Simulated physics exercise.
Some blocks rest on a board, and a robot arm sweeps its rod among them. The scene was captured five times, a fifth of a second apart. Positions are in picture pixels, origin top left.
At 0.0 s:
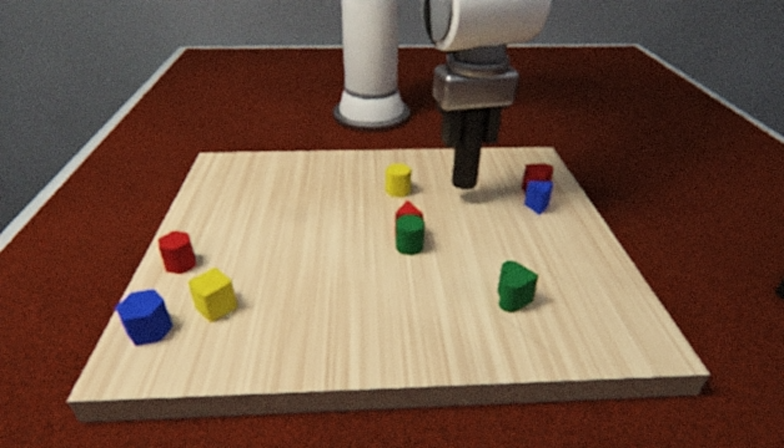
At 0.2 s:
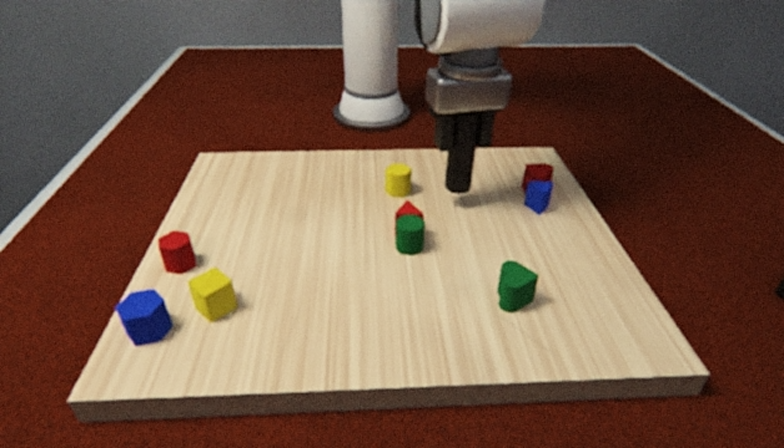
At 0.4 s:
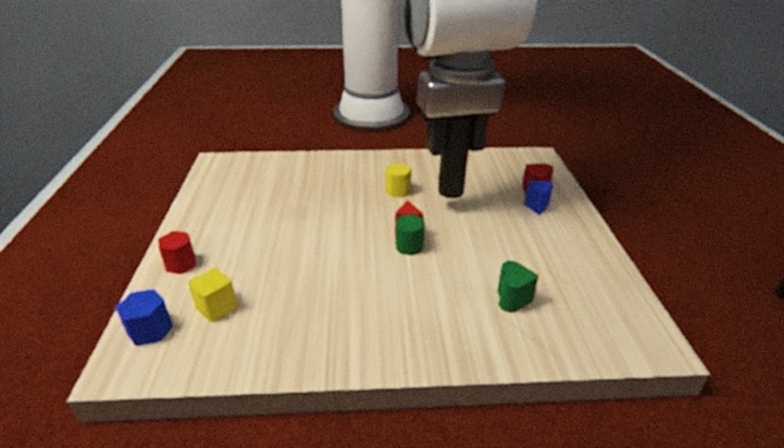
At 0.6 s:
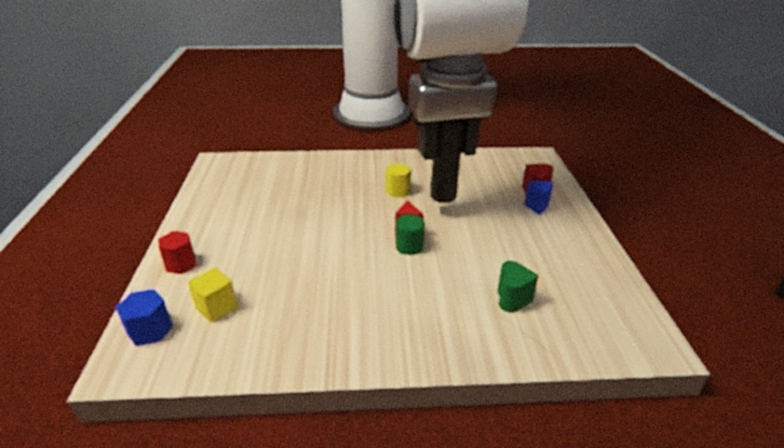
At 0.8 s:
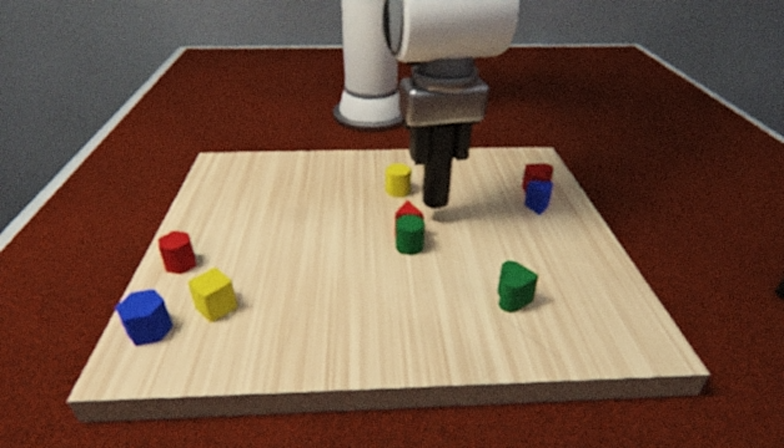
In the video, a robot arm above a wooden board with scattered red, blue, yellow and green blocks moves its dark rod slowly left and slightly toward the viewer, nearing the small red and green blocks, while the blocks stay still.
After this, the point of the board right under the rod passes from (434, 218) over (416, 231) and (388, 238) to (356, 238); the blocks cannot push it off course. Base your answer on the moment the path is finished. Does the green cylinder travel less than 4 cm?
Short answer: Yes.
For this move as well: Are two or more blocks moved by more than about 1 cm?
Yes, that is how it ends up.
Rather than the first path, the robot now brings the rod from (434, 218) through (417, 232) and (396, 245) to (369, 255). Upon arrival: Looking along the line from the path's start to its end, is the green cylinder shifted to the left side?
Short answer: Yes.
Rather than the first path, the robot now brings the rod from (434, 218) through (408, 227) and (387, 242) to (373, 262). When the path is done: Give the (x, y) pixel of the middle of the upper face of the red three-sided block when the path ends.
I'd place it at (357, 250), taking the centre of its top.
On the path given first. One third of the way, rod (416, 215); red three-sided block (397, 213); green cylinder (406, 227).
Two thirds of the way, rod (387, 222); red three-sided block (369, 223), turned 20° anticlockwise; green cylinder (402, 231).
At the end, rod (355, 222); yellow hexagon not moved; red three-sided block (349, 227), turned 50° anticlockwise; green cylinder (402, 231).
